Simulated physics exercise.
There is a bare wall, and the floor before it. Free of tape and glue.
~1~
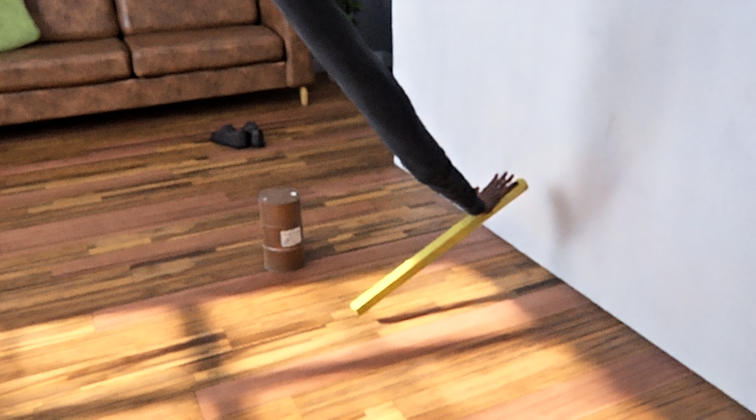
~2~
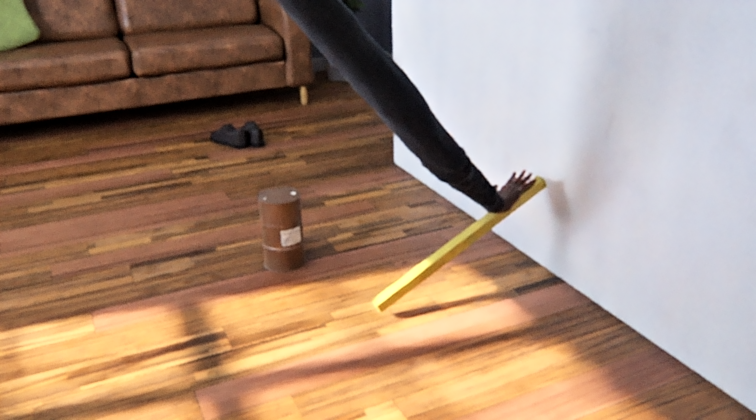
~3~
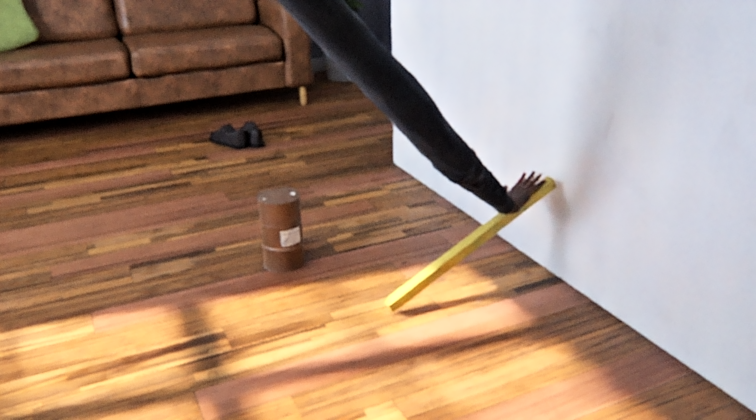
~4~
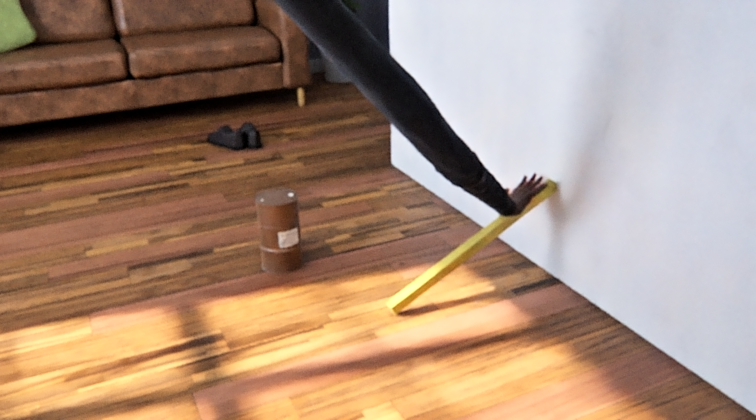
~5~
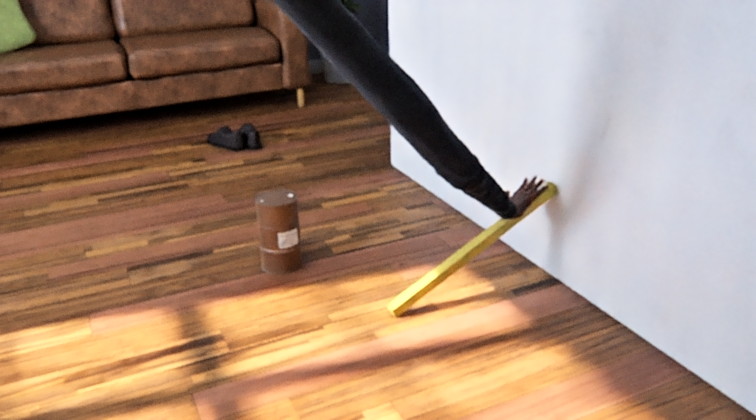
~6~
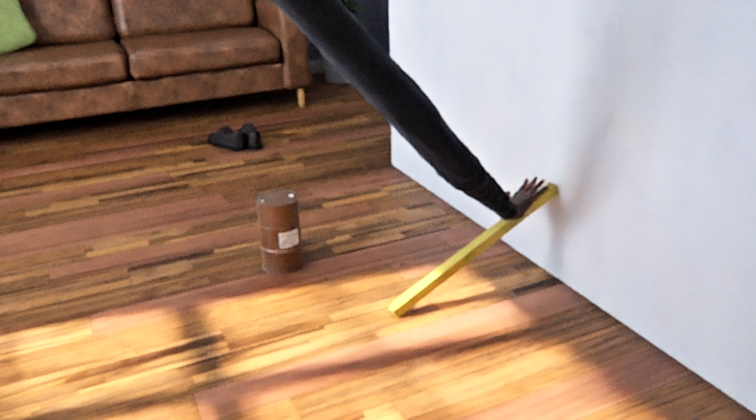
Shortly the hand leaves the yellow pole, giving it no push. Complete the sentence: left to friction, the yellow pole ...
It skids away.
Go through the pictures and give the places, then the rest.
On its way; yellow pole (442, 245); brown canister (282, 230), in the first frame.
On its way; yellow pole (461, 242); brown canister (282, 230), in the second frame.
On its way; yellow pole (472, 243); brown canister (282, 230), in the third frame.
On its way; yellow pole (474, 245); brown canister (280, 231), in the fourth frame.
Leant on the wall, still held; yellow pole (475, 248); brown canister (280, 232), in the fifth frame.
Leant on the wall, still held; yellow pole (475, 248); brown canister (280, 232), in the sixth frame.
Then, 0.30 s later than the last frame, yellow pole leaning 21° more than when let go near (465, 283).
Then, 0.40 s later than the last frame, yellow pole leaning 28° more than when let go near (463, 287).
When it is over, moved from the start, yellow pole; brown canister as before. End places, in pixels of the last picture, yellow pole near (463, 292). The pole slides down.
